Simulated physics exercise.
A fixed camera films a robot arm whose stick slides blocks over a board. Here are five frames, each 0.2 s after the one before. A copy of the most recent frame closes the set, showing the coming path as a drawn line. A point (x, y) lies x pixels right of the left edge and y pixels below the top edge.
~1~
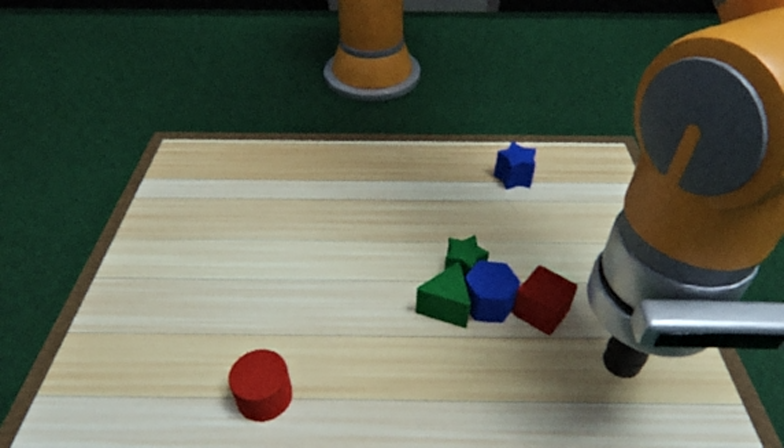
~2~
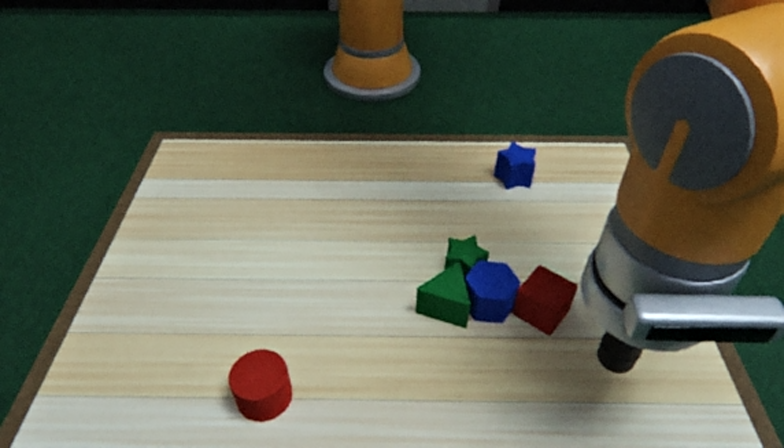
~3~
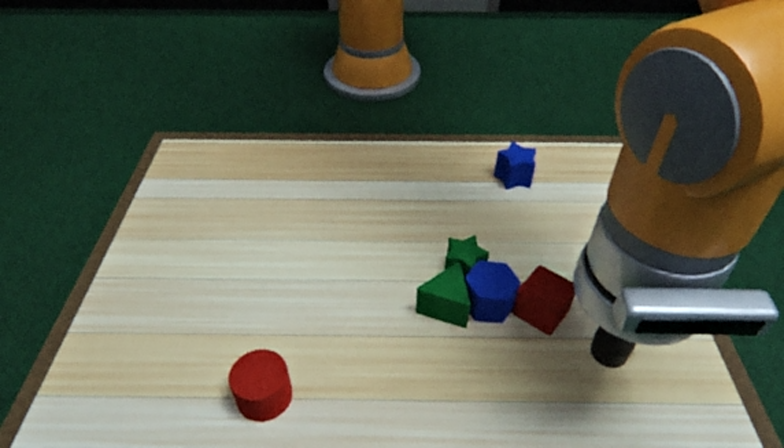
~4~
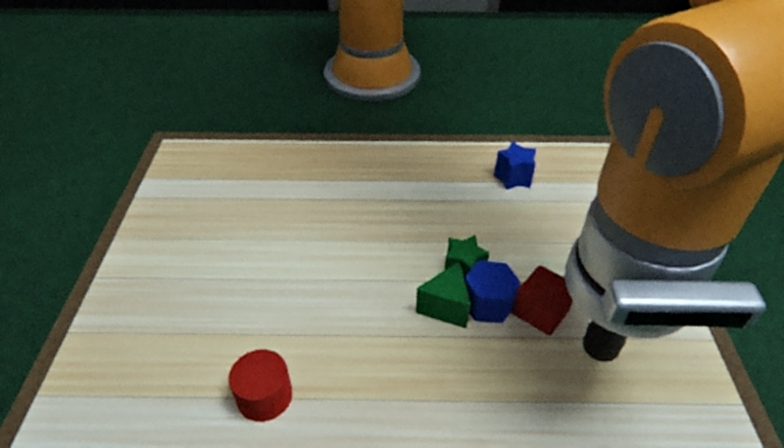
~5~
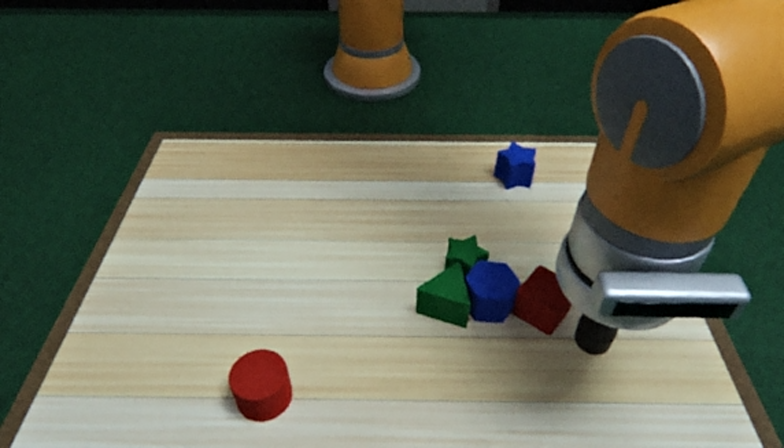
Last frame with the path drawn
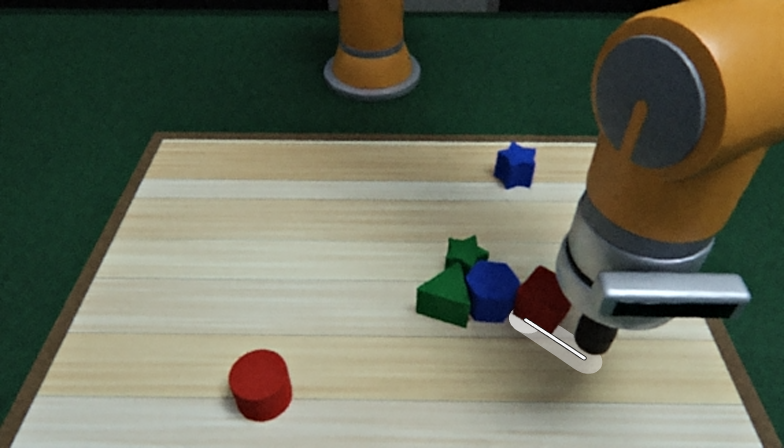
The robot arm moves slightly left toward the red block while the blocks stay still.
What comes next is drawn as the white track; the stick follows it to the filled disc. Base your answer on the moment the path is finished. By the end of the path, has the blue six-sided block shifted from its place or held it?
By the end it has moved.
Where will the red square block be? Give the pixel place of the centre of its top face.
Around pixel (534, 266).
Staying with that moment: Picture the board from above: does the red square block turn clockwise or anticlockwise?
From overhead, the rotation is clockwise.
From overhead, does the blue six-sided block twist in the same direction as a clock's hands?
That would be a no.
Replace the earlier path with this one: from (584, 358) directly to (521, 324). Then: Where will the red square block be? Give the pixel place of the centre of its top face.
Somewhere near (533, 271).
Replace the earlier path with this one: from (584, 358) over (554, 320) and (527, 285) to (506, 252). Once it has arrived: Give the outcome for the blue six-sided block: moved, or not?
That block gets shifted.
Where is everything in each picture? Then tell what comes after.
Stick tip (621, 363); block tops, green triangular piece (448, 284); green star block (466, 249); blue six-sided block (493, 279); red square block (548, 287), in the first picture.
Stick (615, 359); blocks unchanged, in the second picture.
Stick (608, 354); blocks unchanged, in the third picture.
Stick (600, 348); blocks unchanged, in the fourth picture.
Stick (592, 341); green triangular piece (448, 284); green star block (466, 249); blue six-sided block (493, 279); red square block (548, 287), in the fifth picture.
Path on the board, straight from (584, 358) to (526, 320).
What follows on the original path. Halfway along, stick (560, 321); green star block (463, 247), turned 15° clockwise; blue six-sided block (489, 273), turned 15° anticlockwise; red square block (544, 281), turned 15° clockwise.
At the end, stick (530, 302); green triangular piece in place; green star block (459, 245); blue six-sided block (487, 270), turned 30° anticlockwise; red square block (534, 266), turned 55° clockwise.
